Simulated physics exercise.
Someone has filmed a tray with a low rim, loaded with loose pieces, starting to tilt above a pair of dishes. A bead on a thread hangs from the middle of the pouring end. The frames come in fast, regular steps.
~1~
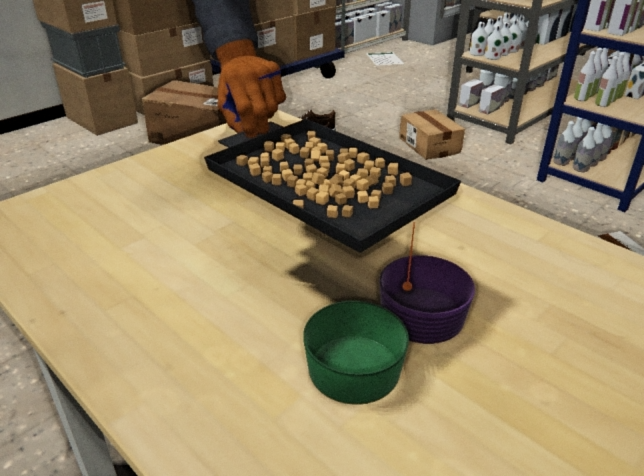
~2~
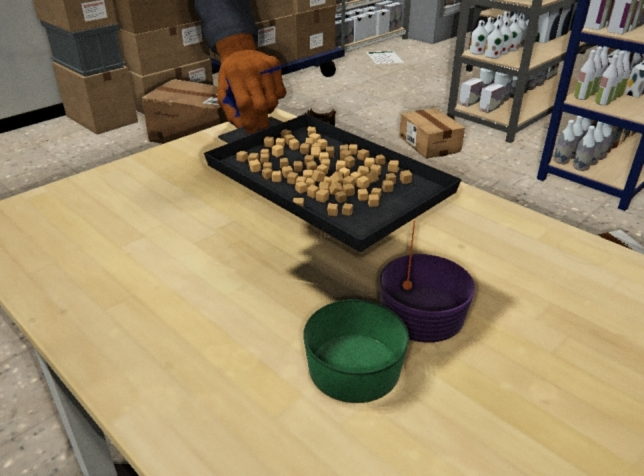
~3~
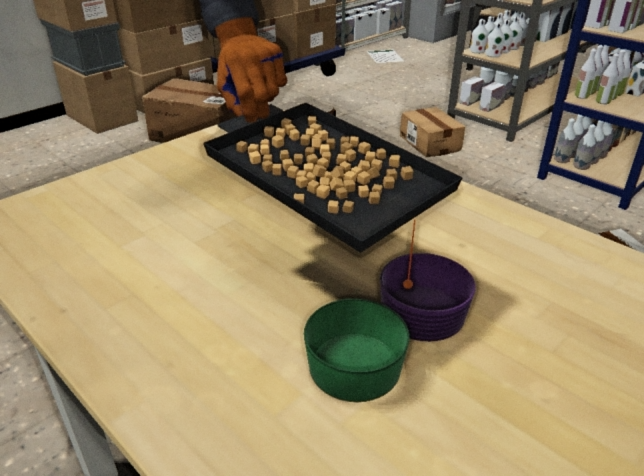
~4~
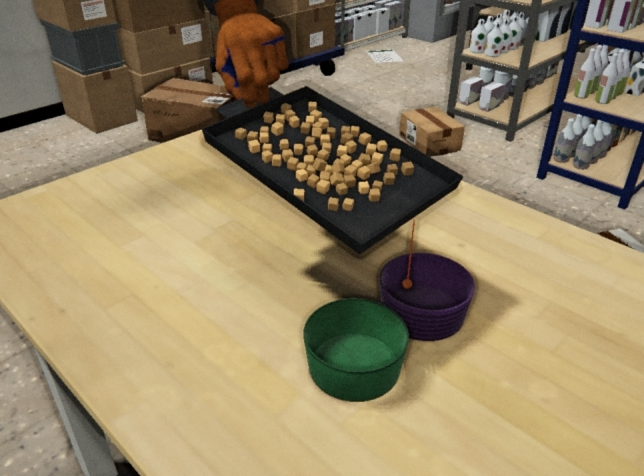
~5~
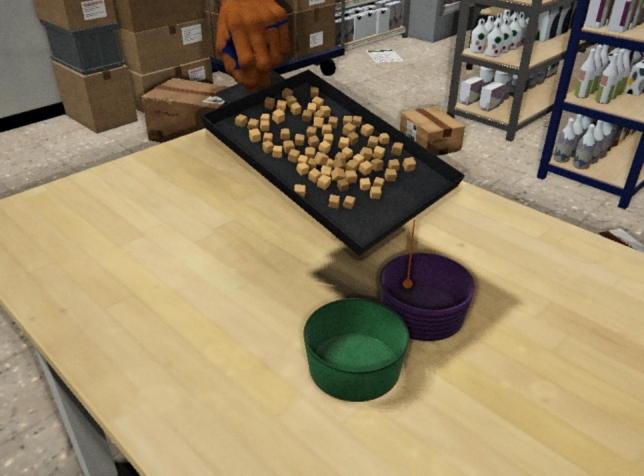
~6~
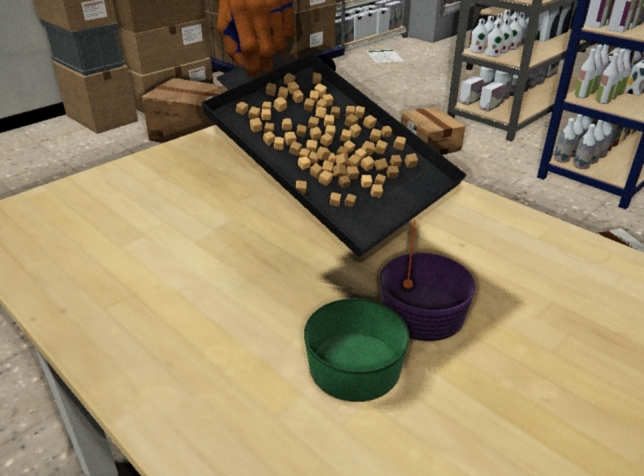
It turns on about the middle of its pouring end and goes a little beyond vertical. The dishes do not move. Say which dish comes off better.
Fuller: The left-hand dish.
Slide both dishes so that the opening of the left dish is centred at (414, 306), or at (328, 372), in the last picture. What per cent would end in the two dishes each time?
About 40 and 70 per cent.
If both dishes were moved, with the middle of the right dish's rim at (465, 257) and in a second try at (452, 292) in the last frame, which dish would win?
In turn: The left one; the left one.
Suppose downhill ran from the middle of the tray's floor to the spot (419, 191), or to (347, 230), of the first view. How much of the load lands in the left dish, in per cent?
In turn 0 and 100 in a hundred.
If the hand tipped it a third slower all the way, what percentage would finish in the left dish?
Close to 40 per cent.
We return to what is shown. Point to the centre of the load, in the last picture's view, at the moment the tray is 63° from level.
Around (375, 199).
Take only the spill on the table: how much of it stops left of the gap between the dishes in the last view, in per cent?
It comes to 20 per cent or so.
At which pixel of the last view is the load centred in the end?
Close to (379, 371).
Soon after the last picture, tray tipped steeply; nearly all on the tray; a stray few in the air.
A little later, tray tipped right over; most on the tray; a small part in the left dish; a stray few in the right dish; a small part outside both; a stray few in the air.
Later still, tray tipped past a quarter turn; about half in the left dish; a stray few in the right dish; about a third outside both.
At rest, tray tipped past a quarter turn; about half in the left dish; a stray few in the right dish; about a third outside both.
